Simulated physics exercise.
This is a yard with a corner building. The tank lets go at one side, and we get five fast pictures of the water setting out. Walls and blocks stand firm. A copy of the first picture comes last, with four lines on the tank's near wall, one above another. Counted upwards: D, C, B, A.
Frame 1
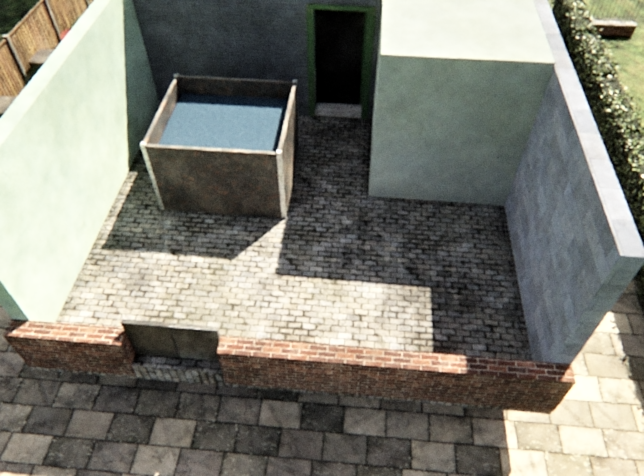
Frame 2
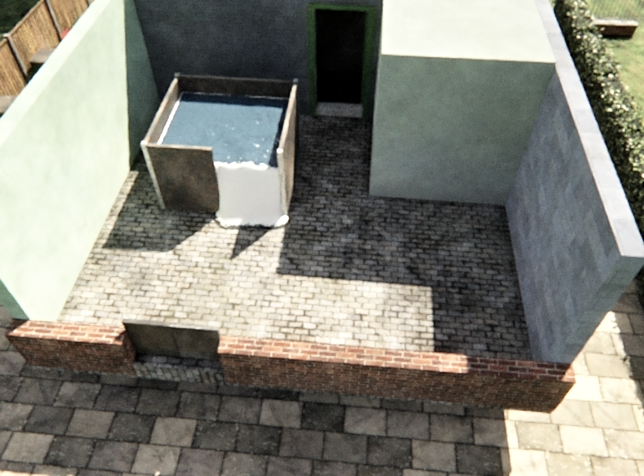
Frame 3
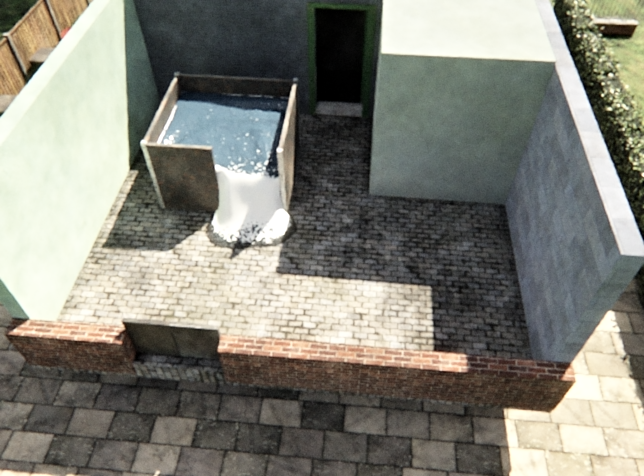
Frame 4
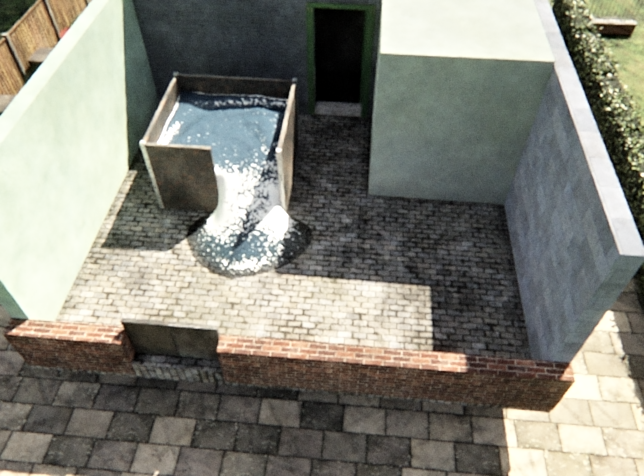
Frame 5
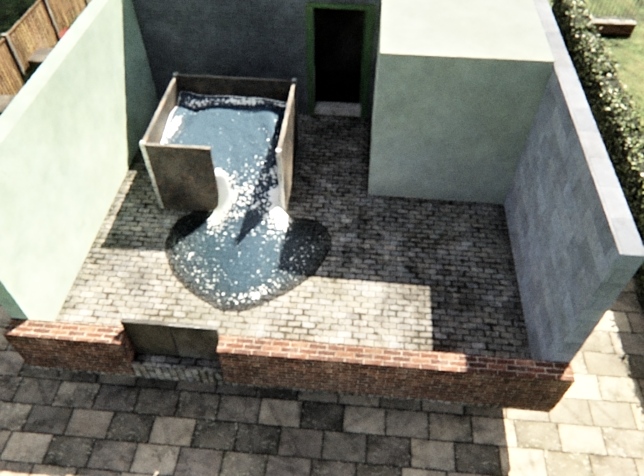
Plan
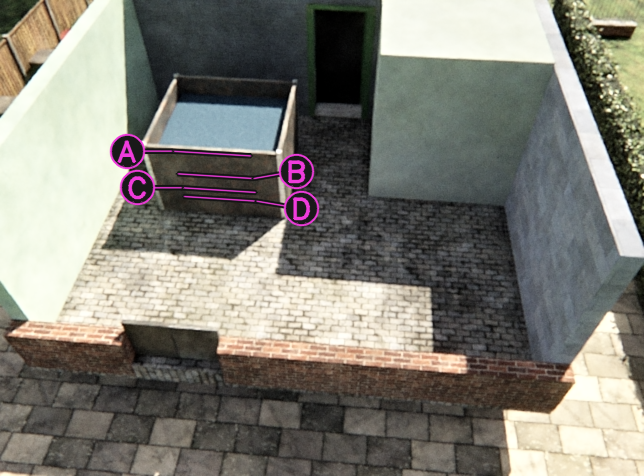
In a walled yard with a corner building and a green doorway, part of a square tank's front opened and water poured out, foaming onto the bricks and spreading into a widening, rounded pool.
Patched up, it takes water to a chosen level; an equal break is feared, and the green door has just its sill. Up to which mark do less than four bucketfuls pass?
Line B just does it.
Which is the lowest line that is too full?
Line A.
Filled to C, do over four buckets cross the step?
No, that is safe.
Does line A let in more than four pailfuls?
Yes.
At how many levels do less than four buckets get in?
Three of them.
On the marked copy, A at (211, 153); B at (215, 176); C at (218, 190); D at (220, 198); from the bottom up D, C, B, A.
For line A, about 10 bucketfuls get in.
For line B, a splash gets over, under a bucket.
For line C, nothing gets over.
For line D, nothing gets over.
